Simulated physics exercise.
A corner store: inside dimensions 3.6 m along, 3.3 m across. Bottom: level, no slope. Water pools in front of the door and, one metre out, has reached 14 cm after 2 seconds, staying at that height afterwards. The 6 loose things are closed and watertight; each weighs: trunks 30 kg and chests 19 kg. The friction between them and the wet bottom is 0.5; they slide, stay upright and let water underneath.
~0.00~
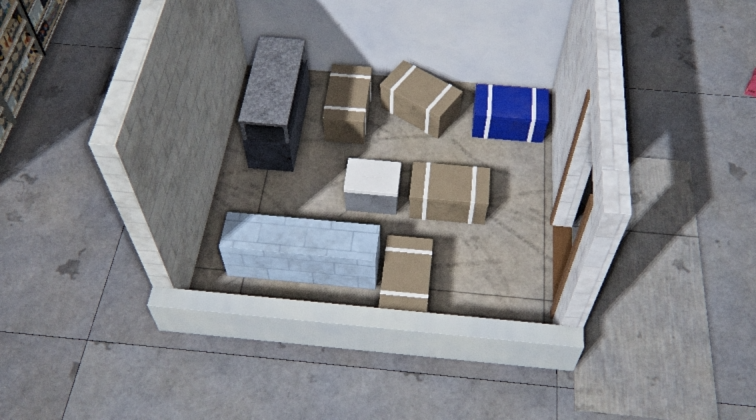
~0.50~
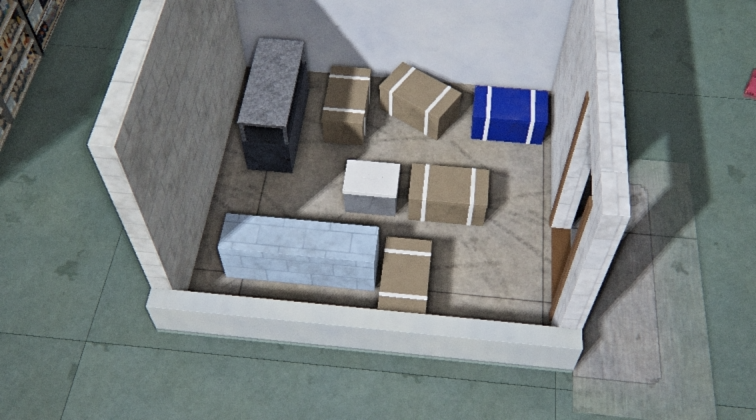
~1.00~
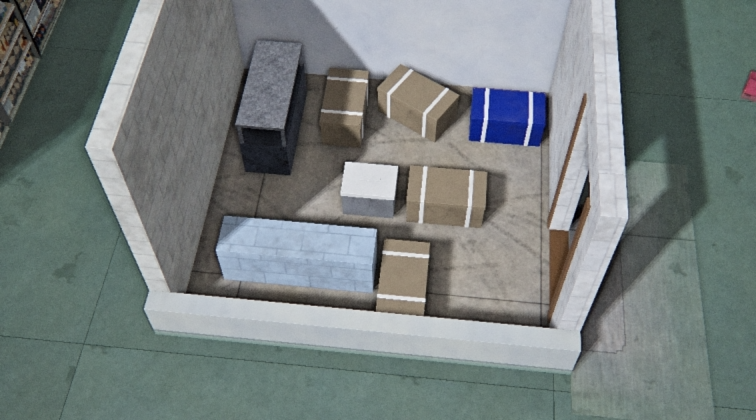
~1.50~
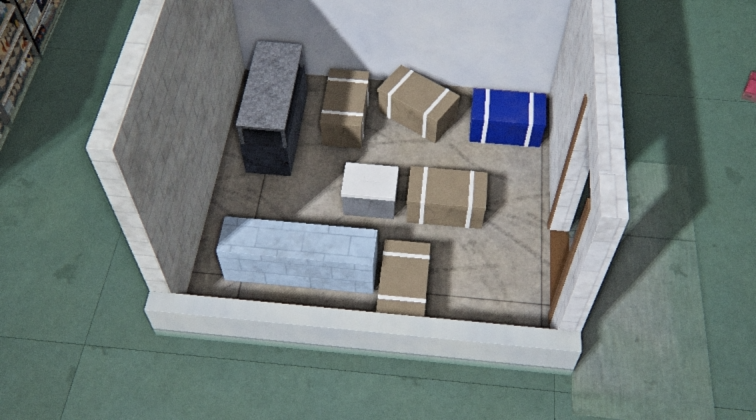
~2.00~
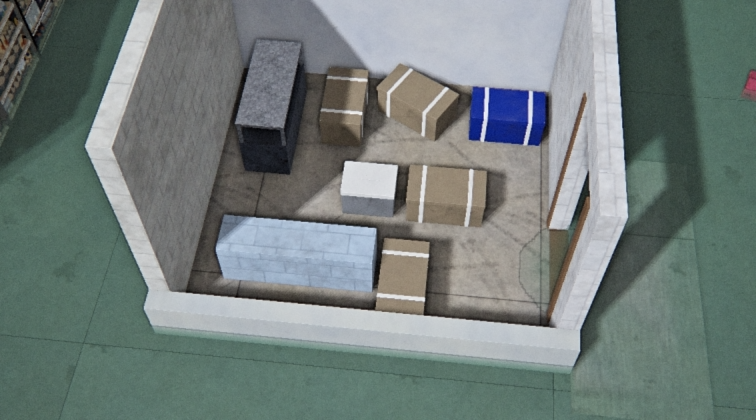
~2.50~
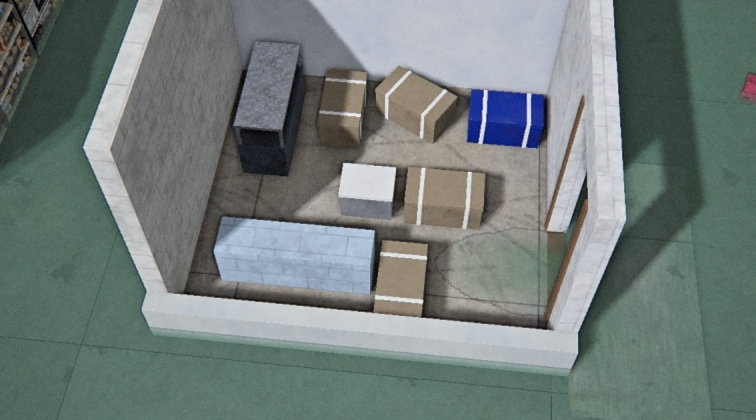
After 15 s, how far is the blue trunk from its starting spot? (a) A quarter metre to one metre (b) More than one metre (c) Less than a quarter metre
c.
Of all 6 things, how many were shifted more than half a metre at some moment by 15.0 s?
I get 1.
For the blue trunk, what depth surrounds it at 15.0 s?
The depth there is around 8 cm.
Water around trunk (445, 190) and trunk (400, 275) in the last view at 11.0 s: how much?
About 7 and 8 cm.
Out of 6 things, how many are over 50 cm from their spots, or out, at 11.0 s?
I count 1 of them.
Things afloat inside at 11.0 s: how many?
Just then, the number is 1.
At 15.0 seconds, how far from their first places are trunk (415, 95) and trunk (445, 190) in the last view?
20 cm and 80 cm respectively.
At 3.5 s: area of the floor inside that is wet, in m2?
Wet: Near 2.5 m2.
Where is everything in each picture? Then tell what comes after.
In the first frame, the blue trunk at (512, 102), on the bottom; 0.0 m2 under water; 0 of 6 have shifted.
In the second frame, the blue trunk at (511, 104), on the bottom; 0.0 m2 under water; 0 of 6 have shifted.
In the third frame, the blue trunk at (509, 106), on the bottom; water covers 0.0 m2; 0 of 6 have shifted.
In the fourth frame, the blue trunk at (509, 106), on the bottom; water covers 0.0 m2; 0 of 6 have shifted.
In the fifth frame, the blue trunk at (509, 105), on the bottom; water covers 0.2 m2; 0 of 6 have shifted.
In the sixth frame, the blue trunk at (507, 107), on the bottom; water covers 0.8 m2; 0 of 6 have shifted.
After 3.5 s the blue trunk is near (507, 107), 0.0 m from its start, aground; 0 afloat.
After 6.8 s the blue trunk is near (507, 107), 0.0 m from its start, aground; 0 afloat.
After 11.0 s the blue trunk is near (507, 107), 0.0 m from its start, aground; 1 afloat.
After 15.0 s the blue trunk is near (508, 107), 0.0 m from its start, aground; 5 afloat.
